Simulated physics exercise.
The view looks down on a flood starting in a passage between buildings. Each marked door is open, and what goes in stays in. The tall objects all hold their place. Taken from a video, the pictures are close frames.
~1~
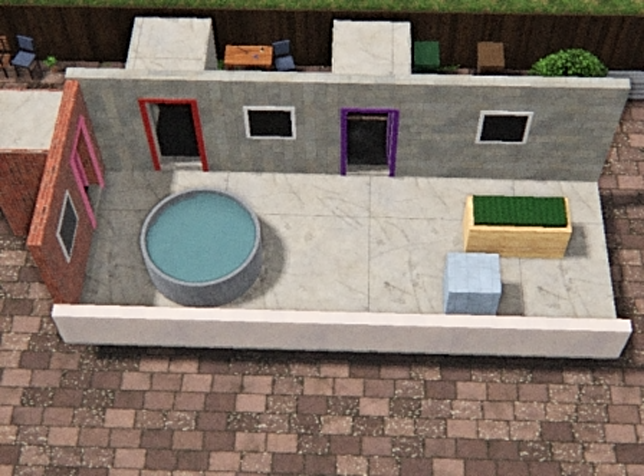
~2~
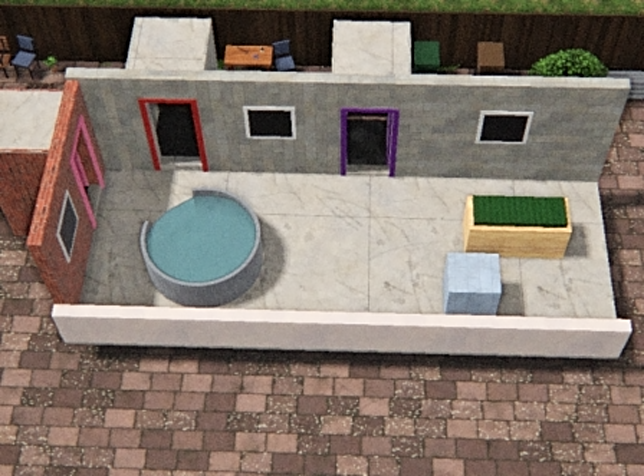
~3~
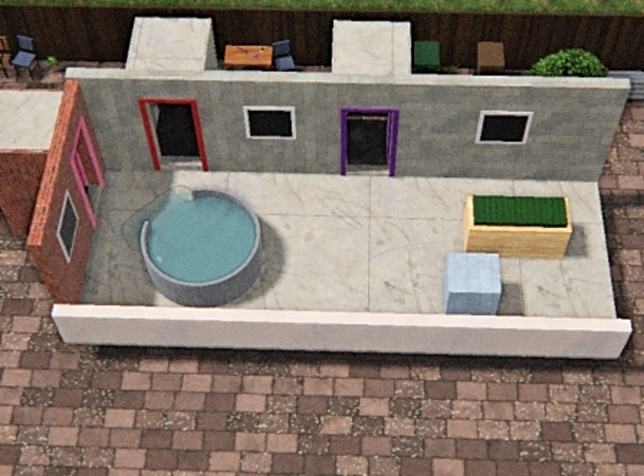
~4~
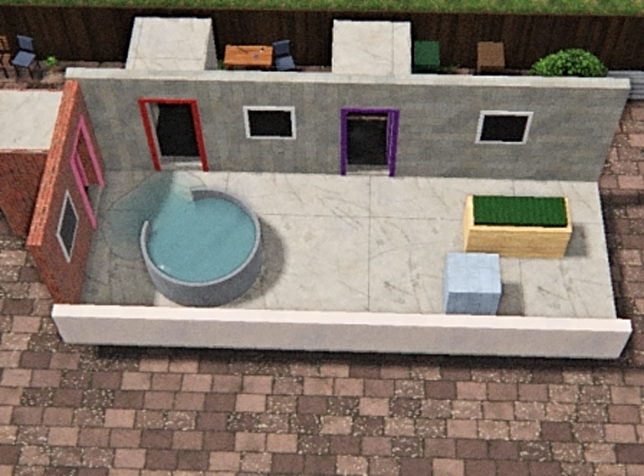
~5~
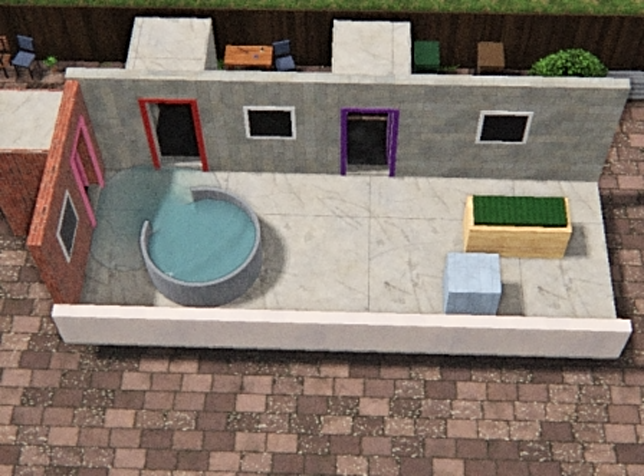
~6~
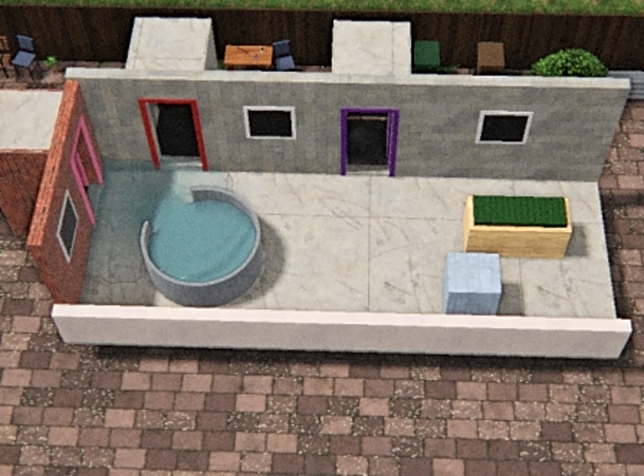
Water pouring from a gap in the round pool's far side, spreading across the pale courtyard floor toward the pink-framed doorway.
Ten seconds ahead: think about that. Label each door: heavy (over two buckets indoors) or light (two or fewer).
Pink door - heavy; red door - heavy; purple door - light.
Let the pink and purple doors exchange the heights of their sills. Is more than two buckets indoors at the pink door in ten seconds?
My call is that pink door crosses the threshold.
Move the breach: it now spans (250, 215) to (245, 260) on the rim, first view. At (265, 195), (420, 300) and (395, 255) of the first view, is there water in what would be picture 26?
Bone-dry, submerged, submerged.
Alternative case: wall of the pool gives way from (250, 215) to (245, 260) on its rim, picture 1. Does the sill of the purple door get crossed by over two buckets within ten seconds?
Note: Purple door admits more.
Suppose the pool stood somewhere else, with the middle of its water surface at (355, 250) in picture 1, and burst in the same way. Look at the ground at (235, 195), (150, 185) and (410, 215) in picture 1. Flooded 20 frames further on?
Result: Inundated; inundated; inundated.
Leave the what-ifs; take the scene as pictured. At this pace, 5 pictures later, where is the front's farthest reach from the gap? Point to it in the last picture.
Farthest reach: About (76, 322).
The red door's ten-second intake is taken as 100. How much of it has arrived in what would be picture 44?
Some 100 per cent.
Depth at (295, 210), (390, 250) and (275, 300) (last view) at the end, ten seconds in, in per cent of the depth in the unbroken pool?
I'd say around 4 per cent, then 8 per cent, then 2 per cent.
A moment on, water covers 15 % of the floor; the pink door over two buckets in, the red door over two buckets in, the purple door not reached.
Next, water covers 25 % of the floor; the pink door far over two buckets in, the red door far over two buckets in, the purple door not reached.
Then, water covers 40 % of the floor; the pink door far over two buckets in, the red door far over two buckets in, the purple door wet at the sill, nothing in.
Later, water covers 80 % of the floor; the pink door far over two buckets in, the red door far over two buckets in, the purple door wet at the sill, nothing in.
In the end, water covers 95 % of the floor; the pink door far over two buckets in, the red door far over two buckets in, the purple door wet at the sill, nothing in.
